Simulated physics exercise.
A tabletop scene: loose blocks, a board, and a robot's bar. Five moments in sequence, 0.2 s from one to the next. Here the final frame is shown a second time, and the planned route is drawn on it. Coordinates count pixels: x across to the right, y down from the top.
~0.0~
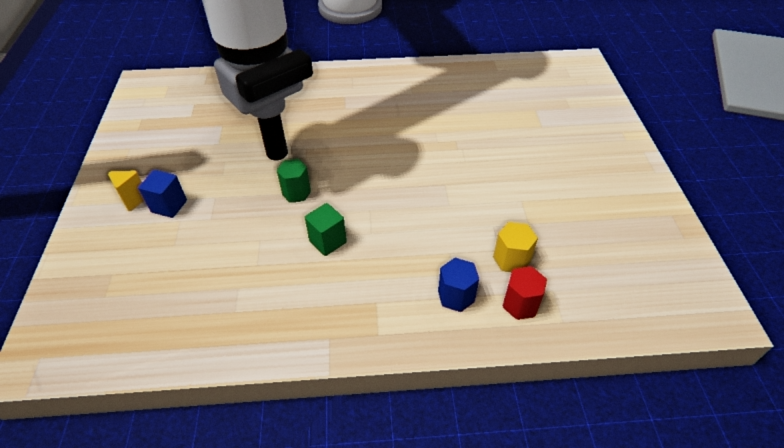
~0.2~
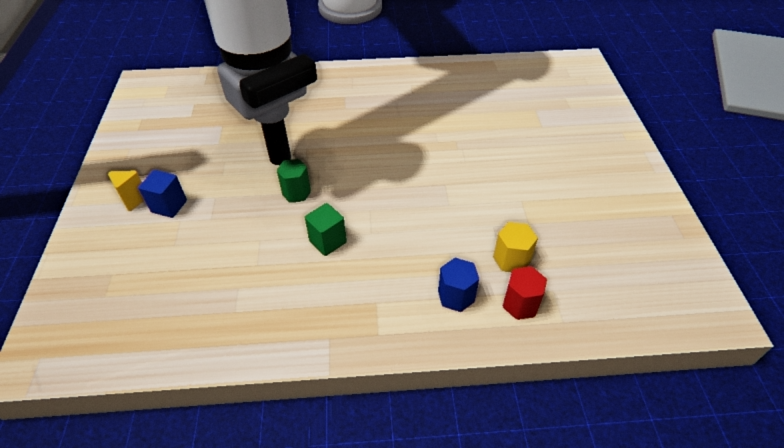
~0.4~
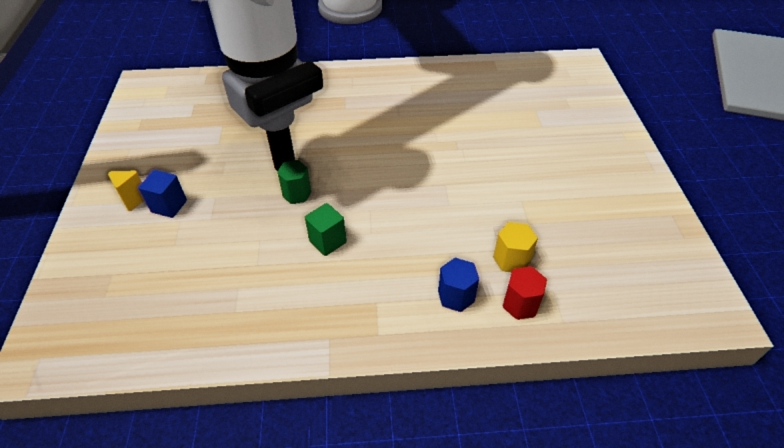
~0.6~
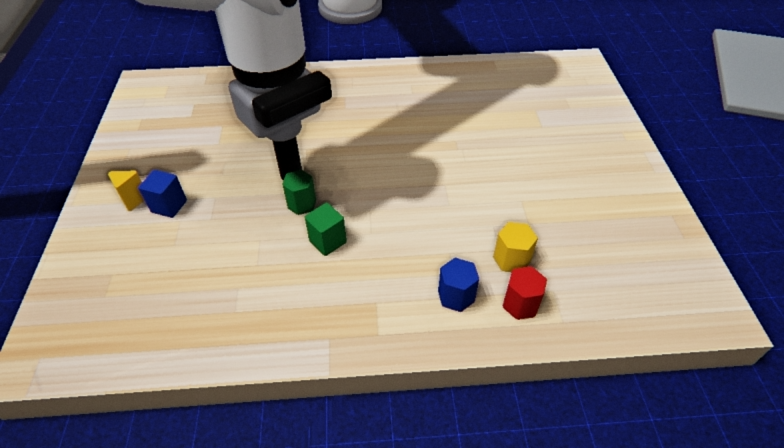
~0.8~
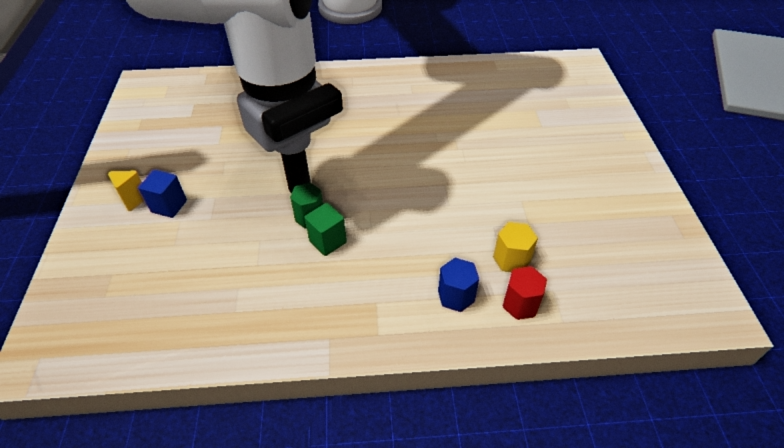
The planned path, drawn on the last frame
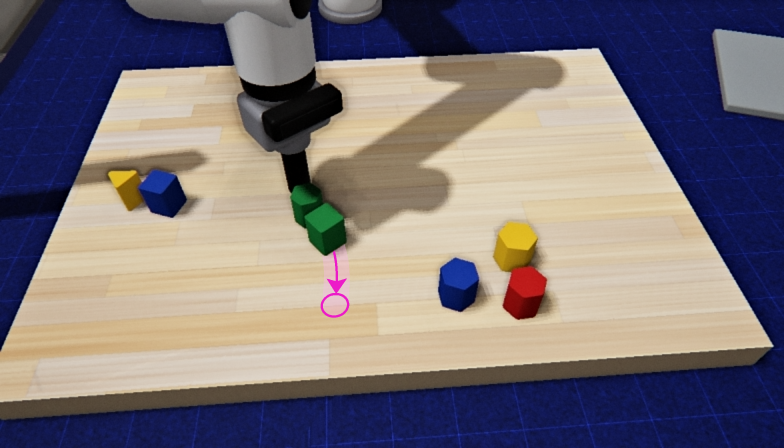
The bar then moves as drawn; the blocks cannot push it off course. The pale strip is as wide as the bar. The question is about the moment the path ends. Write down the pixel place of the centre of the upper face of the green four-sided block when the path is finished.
It will likely be found at (385, 310).
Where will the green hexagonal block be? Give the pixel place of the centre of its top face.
It will likely be found at (353, 301).
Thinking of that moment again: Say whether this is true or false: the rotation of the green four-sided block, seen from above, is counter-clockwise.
My answer: True.
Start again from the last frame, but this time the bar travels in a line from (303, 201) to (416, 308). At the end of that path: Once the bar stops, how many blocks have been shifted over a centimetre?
I'm going with two.
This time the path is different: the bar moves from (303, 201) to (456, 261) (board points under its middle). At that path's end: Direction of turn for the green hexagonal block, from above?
My answer: Clockwise.
The drawn path runs from (303, 201) via (324, 229) and (336, 264), ending at (335, 305).
The first path, step by step. One third of the way, bar at (322, 216); green hexagonal block at (329, 223); green four-sided block at (342, 244), turned 20° clockwise.
Two thirds of the way, bar at (334, 252); green hexagonal block at (344, 261), turned 15° anticlockwise; green four-sided block at (363, 281).
At the end, bar at (333, 293); green hexagonal block at (353, 301), turned 45° anticlockwise; green four-sided block at (385, 310), turned 20° anticlockwise.
